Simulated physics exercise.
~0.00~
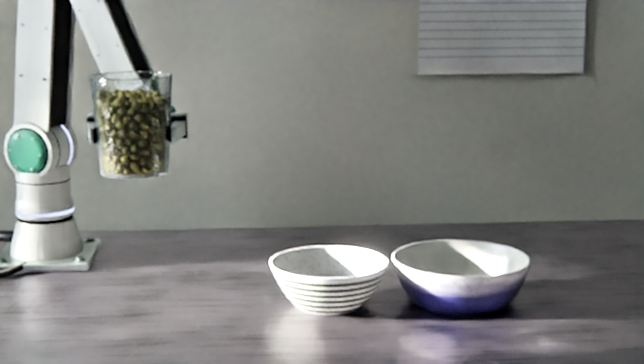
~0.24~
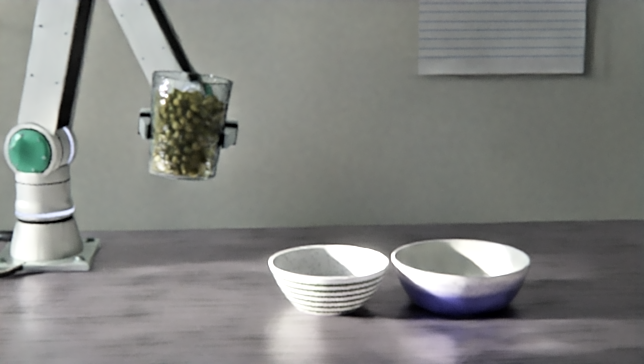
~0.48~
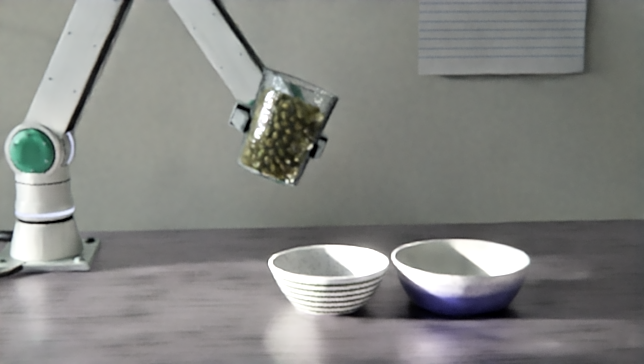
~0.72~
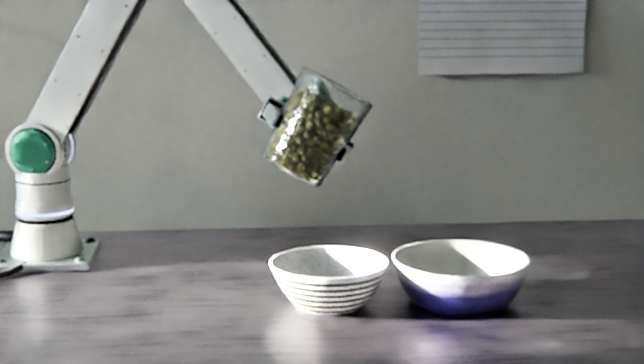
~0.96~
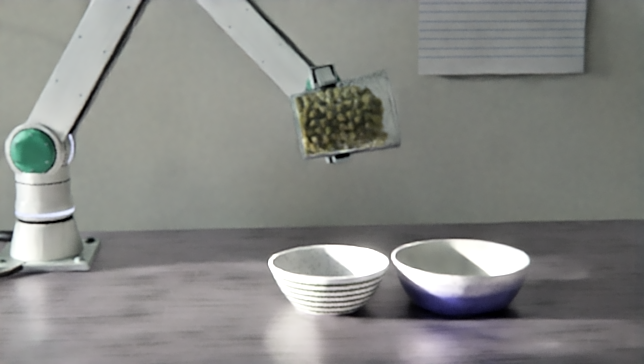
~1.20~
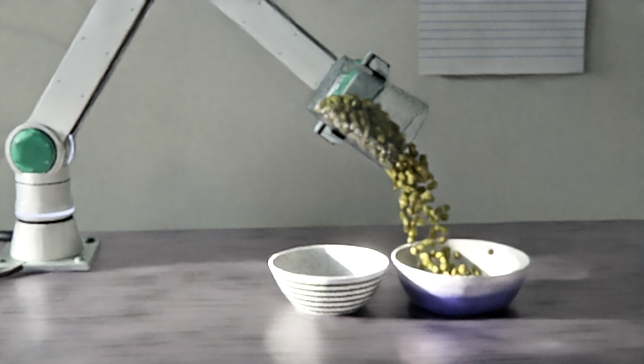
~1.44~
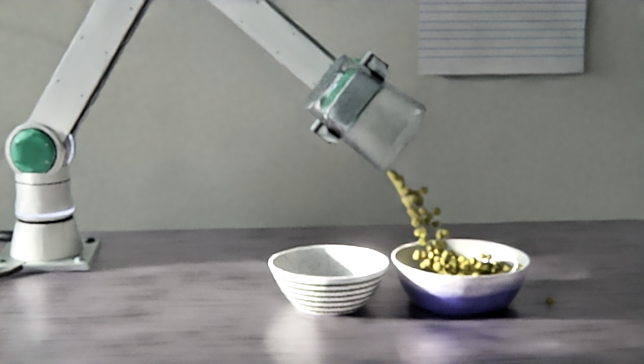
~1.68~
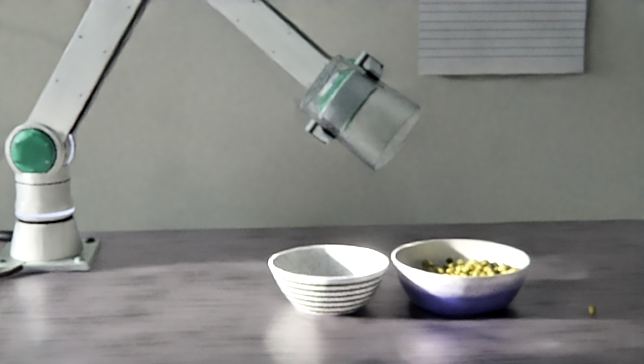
A white robot arm with a green joint stands at the left of a dark table against a grey wall with a lined sheet, seen from the side. It holds a clear cup full of greenish-yellow beads, while a ribbed white bowl and a white bowl with a blue-purple base sit side by side. The arm carries the cup right, tipping it steadily onto its side above the bowls. It tilts further, and the beads stream into the right bowl. One bead rolls away rightward across the table, and the cup ends empty, with the ribbed bowl seemingly untouched.
